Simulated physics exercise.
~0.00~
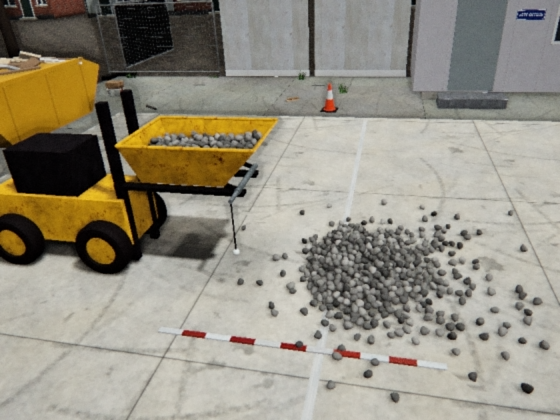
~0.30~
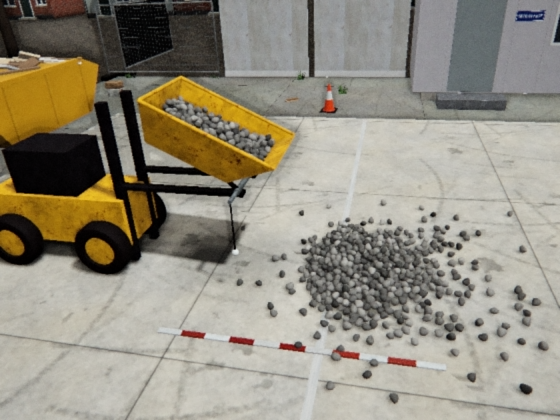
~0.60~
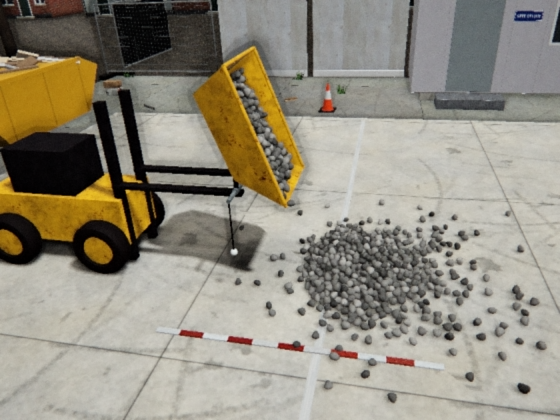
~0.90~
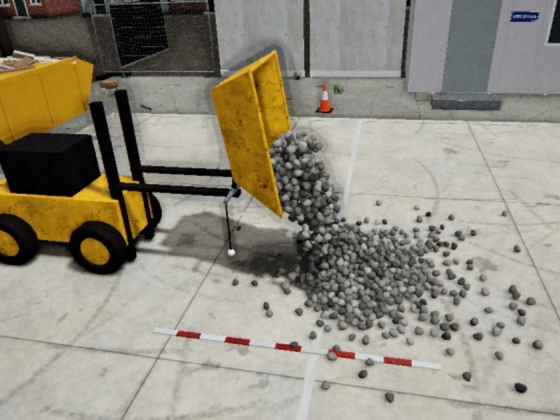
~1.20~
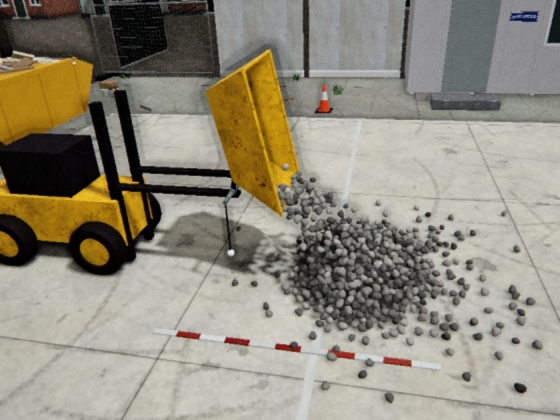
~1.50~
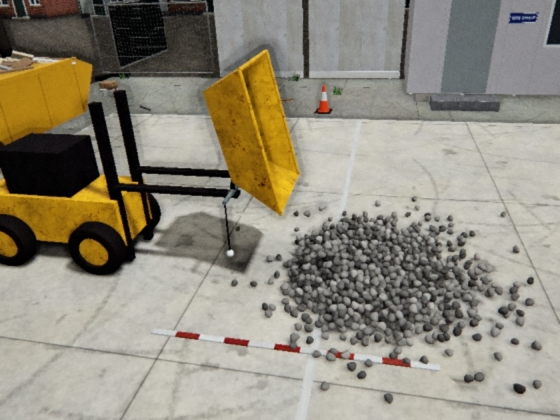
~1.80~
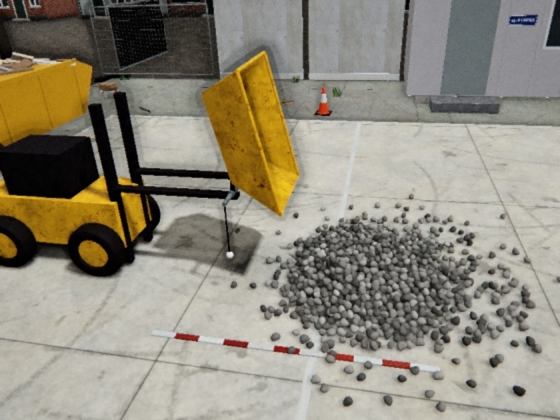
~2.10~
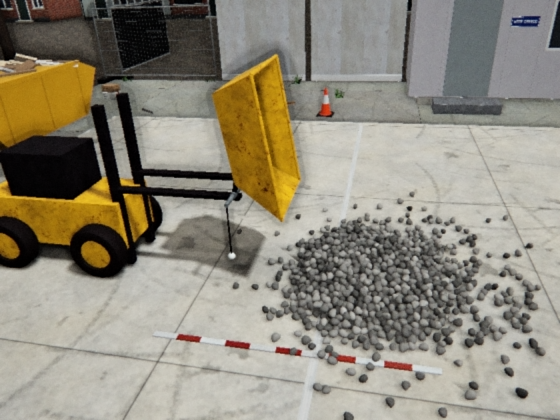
A yellow skip full of grey stones, held on the black forks of a yellow truck at the left, hangs over a pale concrete yard seen from slightly above. Loose stones already lie to the right, across a faint painted line, with a red and white rod in front and an orange cone behind. The skip tips forward to the right until it stands nearly upright, and its stones pour onto the heap. It rocks back slightly and forward again while the pile spreads. Finally the empty skip hangs steeply tilted beside a broader, fuller heap, mostly past the line.
